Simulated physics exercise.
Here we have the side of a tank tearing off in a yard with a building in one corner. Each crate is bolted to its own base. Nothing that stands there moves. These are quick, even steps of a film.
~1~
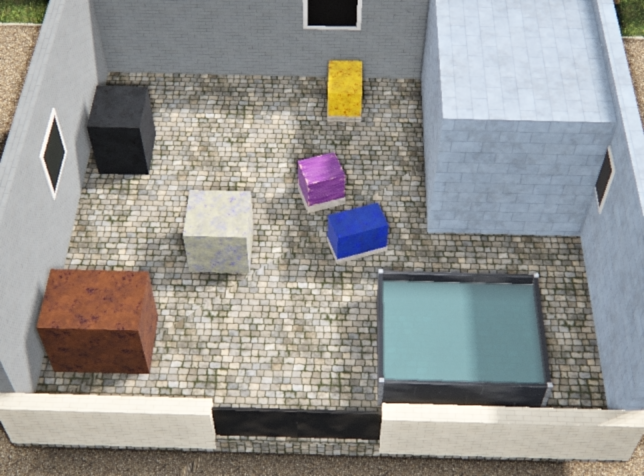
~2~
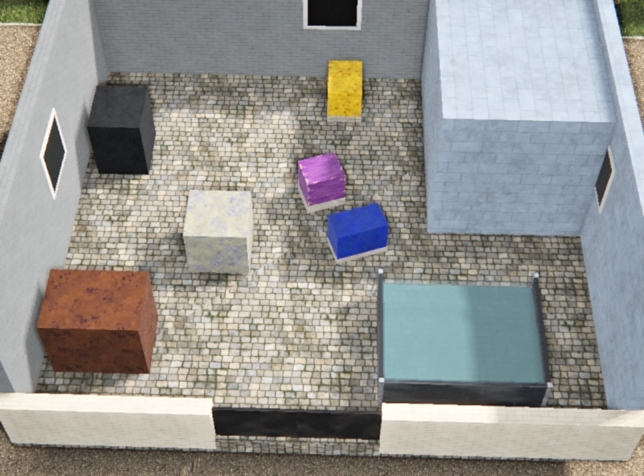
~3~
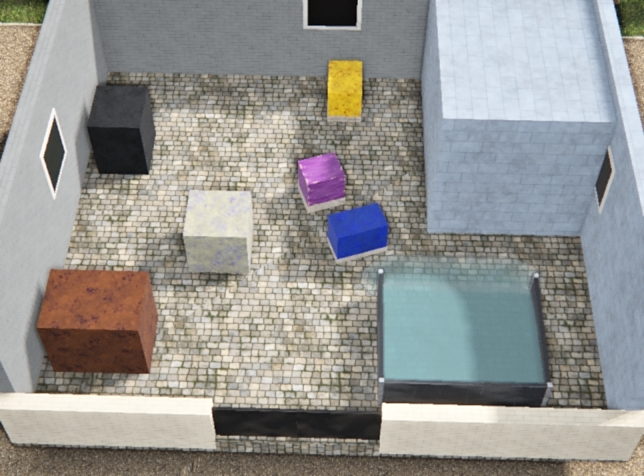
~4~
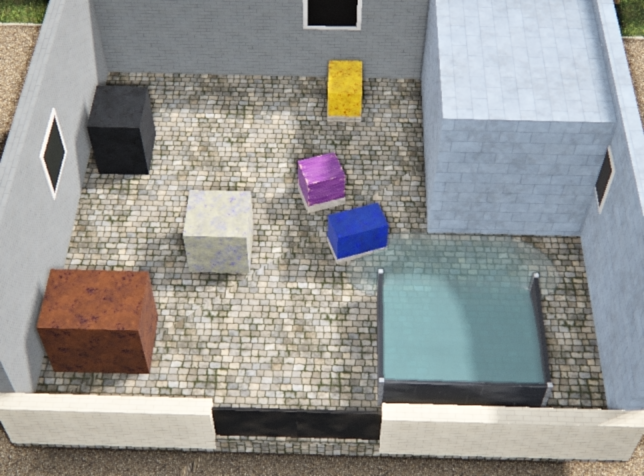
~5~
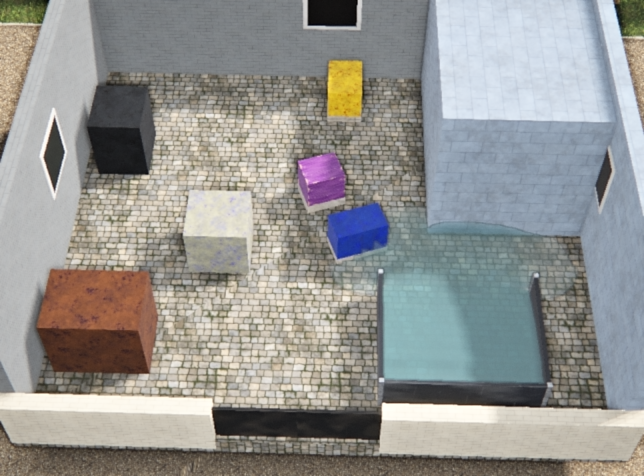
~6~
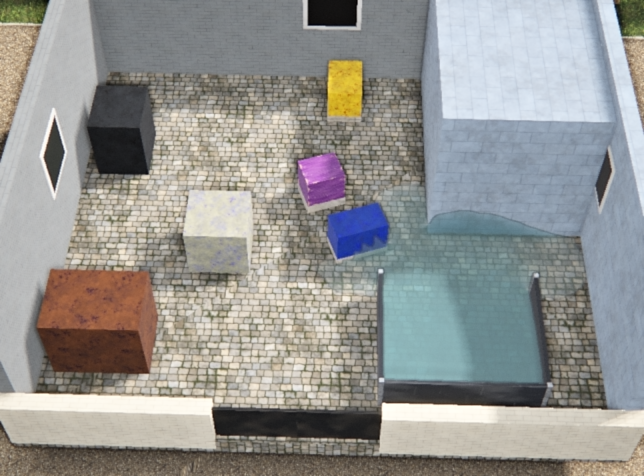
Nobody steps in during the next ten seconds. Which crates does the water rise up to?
In the end: The purple crate stays dry; the yellow crate gets wet; the blue crate gets wet.
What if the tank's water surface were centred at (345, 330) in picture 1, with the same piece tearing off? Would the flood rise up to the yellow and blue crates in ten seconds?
Then: Yellow crate ends up wet; blue crate is wetted.
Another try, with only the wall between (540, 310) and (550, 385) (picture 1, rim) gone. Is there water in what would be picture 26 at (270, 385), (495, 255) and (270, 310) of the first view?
In turn: Under water, flooded, dry.
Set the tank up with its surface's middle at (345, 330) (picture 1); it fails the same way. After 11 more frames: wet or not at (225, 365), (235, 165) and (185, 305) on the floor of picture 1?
In that order: No water, flooded, no water.
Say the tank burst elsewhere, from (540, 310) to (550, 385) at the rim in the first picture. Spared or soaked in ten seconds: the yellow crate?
Then: The yellow crate remains dry.
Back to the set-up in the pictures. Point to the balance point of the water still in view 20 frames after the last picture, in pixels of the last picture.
Close to (437, 273).
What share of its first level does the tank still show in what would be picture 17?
Close to 32 %.
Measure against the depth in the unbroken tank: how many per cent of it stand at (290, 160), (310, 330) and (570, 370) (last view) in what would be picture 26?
About 2, 4 and 12 per cent.
A moment on, water covers 20 % of the floor; the purple crate not reached, the yellow crate not reached, the blue crate water round its plinth.
Next, water covers 35 % of the floor; the purple crate water round its plinth, the yellow crate water round its plinth, the blue crate water round its plinth.
Then, water covers 55 % of the floor; the purple crate water round its plinth, the yellow crate water round its plinth, the blue crate water round its plinth.
Later, water covers 80 % of the floor; the purple crate water round its plinth, the yellow crate water round its plinth, the blue crate water round its plinth.
In the end, water covers 100 % of the floor; the purple crate stayed above the water, the yellow crate was topped, the blue crate was topped.
